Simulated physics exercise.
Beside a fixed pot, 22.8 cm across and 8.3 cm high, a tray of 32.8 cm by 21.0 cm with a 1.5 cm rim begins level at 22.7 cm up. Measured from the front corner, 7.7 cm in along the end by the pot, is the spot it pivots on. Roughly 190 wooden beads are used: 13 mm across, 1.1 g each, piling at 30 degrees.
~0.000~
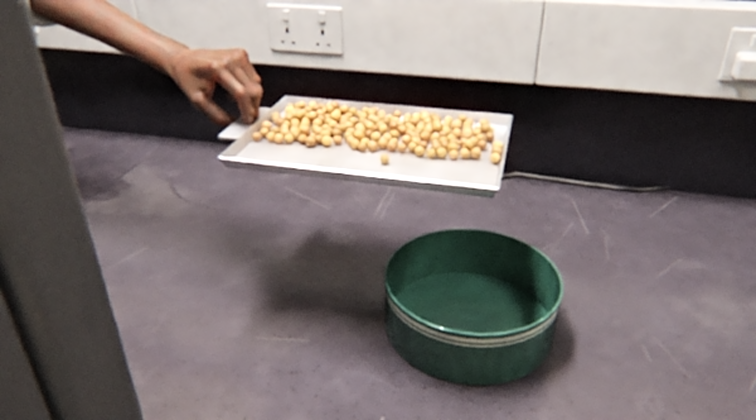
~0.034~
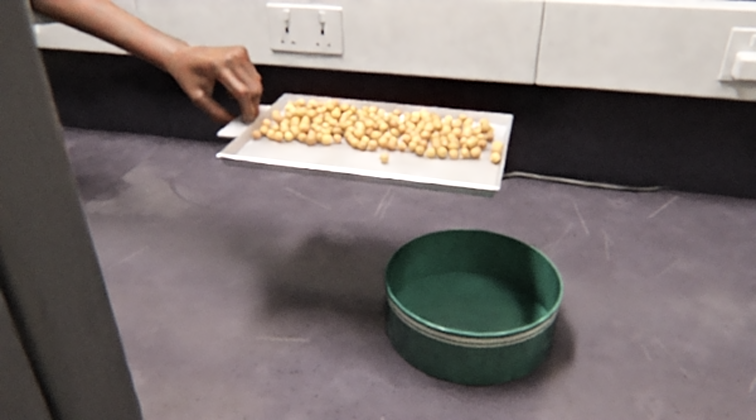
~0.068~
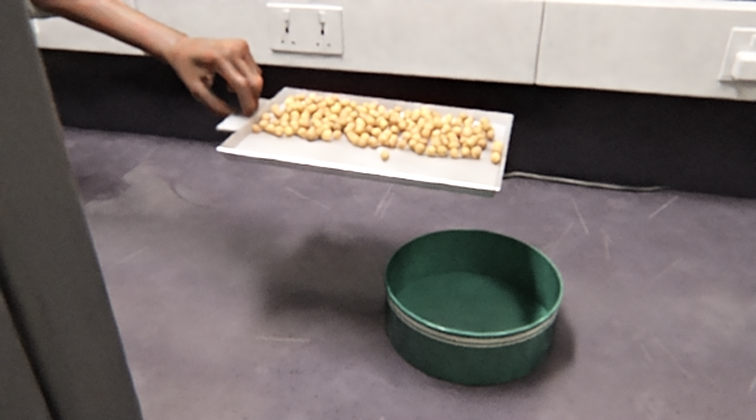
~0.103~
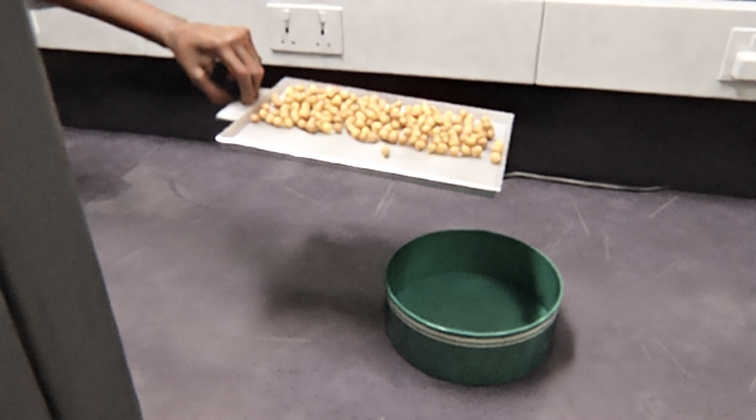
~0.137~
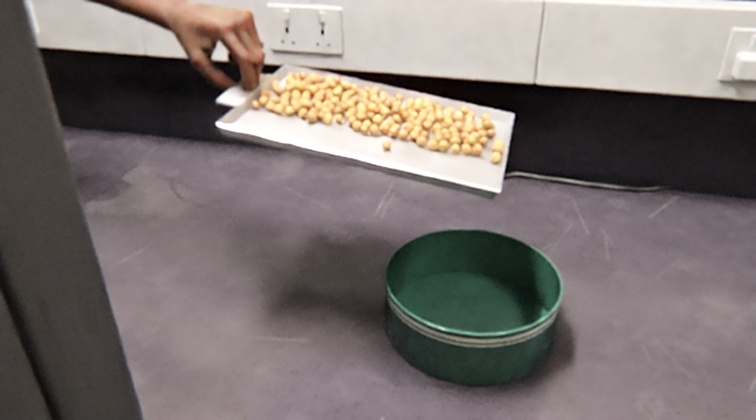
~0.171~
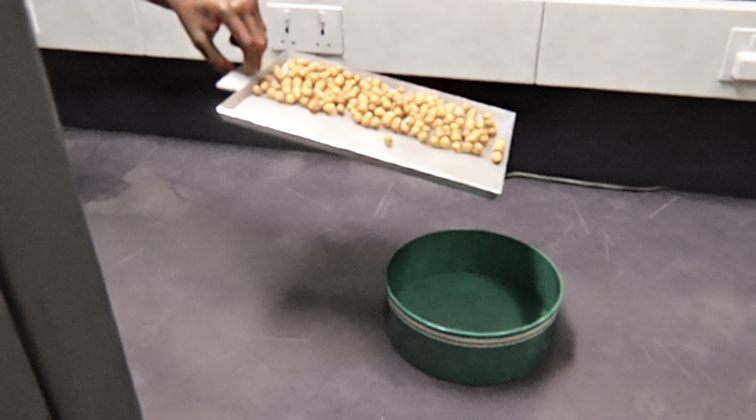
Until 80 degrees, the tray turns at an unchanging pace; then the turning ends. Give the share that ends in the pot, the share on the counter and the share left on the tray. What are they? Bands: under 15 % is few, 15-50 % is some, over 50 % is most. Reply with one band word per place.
Pot some, counter most, tray few.
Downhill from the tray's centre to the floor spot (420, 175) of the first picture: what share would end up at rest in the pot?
About 70 per cent.
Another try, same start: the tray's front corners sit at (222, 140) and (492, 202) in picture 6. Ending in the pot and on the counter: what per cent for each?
In the pot: 60 per cent; on the counter: 40 per cent.
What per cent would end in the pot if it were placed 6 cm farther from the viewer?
About 25 %.
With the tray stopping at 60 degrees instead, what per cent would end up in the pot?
Result: Close to 30 %.
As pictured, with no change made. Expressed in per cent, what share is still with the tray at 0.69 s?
About 70% of the load.
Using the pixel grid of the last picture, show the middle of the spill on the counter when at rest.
(644, 346), roughly.
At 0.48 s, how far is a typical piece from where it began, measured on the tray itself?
Displacement on the tray: About 6 cm.
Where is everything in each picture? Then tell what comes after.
In the first frame, tray tilt 0 degrees, front corners at (225, 156) and (493, 185); middle of the pieces at (374, 129); pot at (472, 275).
In the second frame, tray tilt 1 degrees, front corners at (224, 154) and (494, 186); middle of the pieces at (374, 128).
In the third frame, tray tilt 2 degrees, front corners at (224, 148) and (494, 186); middle of the pieces at (374, 125).
In the fourth frame, tray tilt 5 degrees, front corners at (223, 137) and (494, 187), lowest corner right front; middle of the pieces at (375, 119).
In the fifth frame, tray tilt 8 degrees, front corners at (223, 123) and (495, 187), lowest corner right front; middle of the pieces at (376, 112).
In the sixth frame, tray tilt 12 degrees, front corners at (224, 108) and (496, 188), lowest corner right front; middle of the pieces at (378, 104); pot at (472, 275). The tray's pace is about 105 degrees a second.
Then, at 0.48 s, tilt 45 degrees; the tray holds 100 %, the pot 0 %.
After 0.69 s, tilt 68 degrees; the tray holds 70 %, the pot 0 %.
After 1.02 s, tilt 80 degrees; the tray holds 5 %, the pot 30 %.
In the end, at 2.1 s, pot 40 %, counter 60 %, tray 0 %.
